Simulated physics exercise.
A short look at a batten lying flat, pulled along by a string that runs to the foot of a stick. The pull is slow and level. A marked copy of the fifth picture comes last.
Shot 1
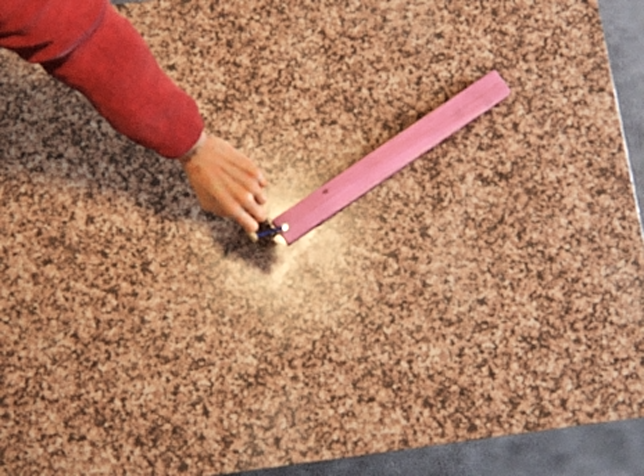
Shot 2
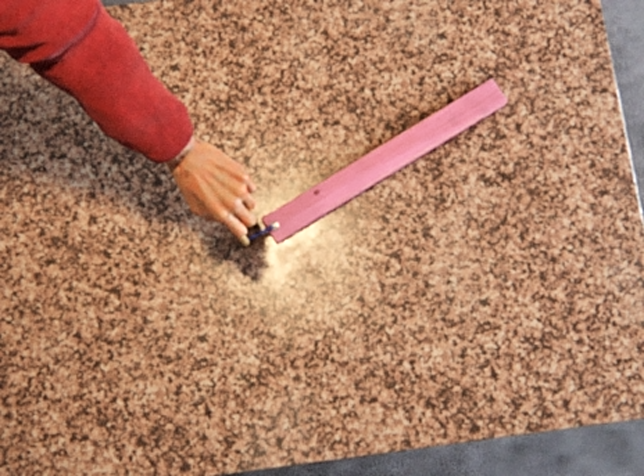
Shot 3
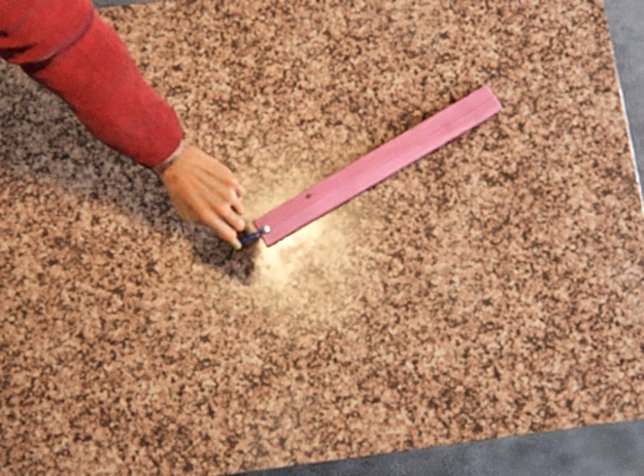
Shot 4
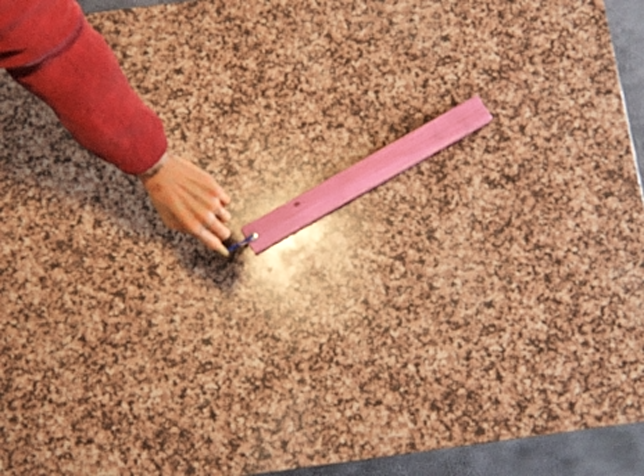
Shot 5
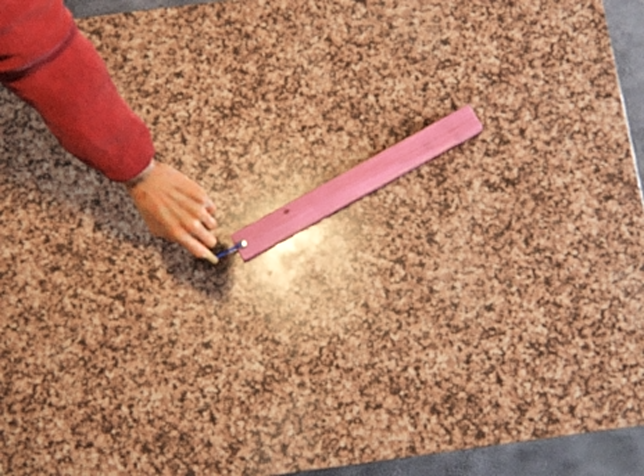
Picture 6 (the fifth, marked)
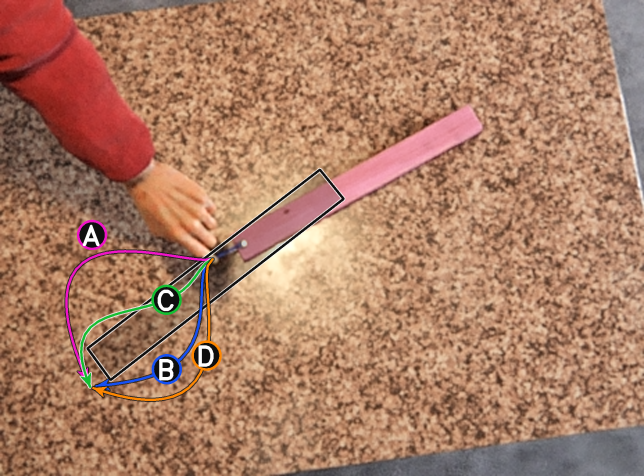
A pink batten lies slanting across a speckled brown surface with grey at its edges, seen from above at an angle by a camera that stays still. A hand in a red sleeve reaches in from the upper left, holding something small and dark at the batten's lower left end, beside a bright patch of light. The hand draws slowly left and slightly down, and the batten slides along after it, staying flat.
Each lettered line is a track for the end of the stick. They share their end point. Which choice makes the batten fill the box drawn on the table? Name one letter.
Pull along C.
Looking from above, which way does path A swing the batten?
On that path, anticlockwise.
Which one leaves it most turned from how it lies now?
That is A.
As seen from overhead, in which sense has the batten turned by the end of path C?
Anticlockwise.
On the marked copy, A from (213, 259) via (90, 258) to (88, 381); B from (213, 259) via (188, 351) to (96, 386); C from (213, 259) via (123, 312) to (90, 387); D from (213, 259) via (201, 373) to (93, 388); the outline at (218, 272).
Following C. Soon after the start, foot of the stick (159, 303), middle of the batten (302, 216).
Later, foot of the stick (92, 327), middle of the batten (241, 248).
In the end, foot of the stick (91, 387), middle of the batten (217, 272); it lies in the outline.
As for the rest, A leaves its middle at (204, 259); B leaves its middle at (233, 290); D leaves its middle at (237, 297).
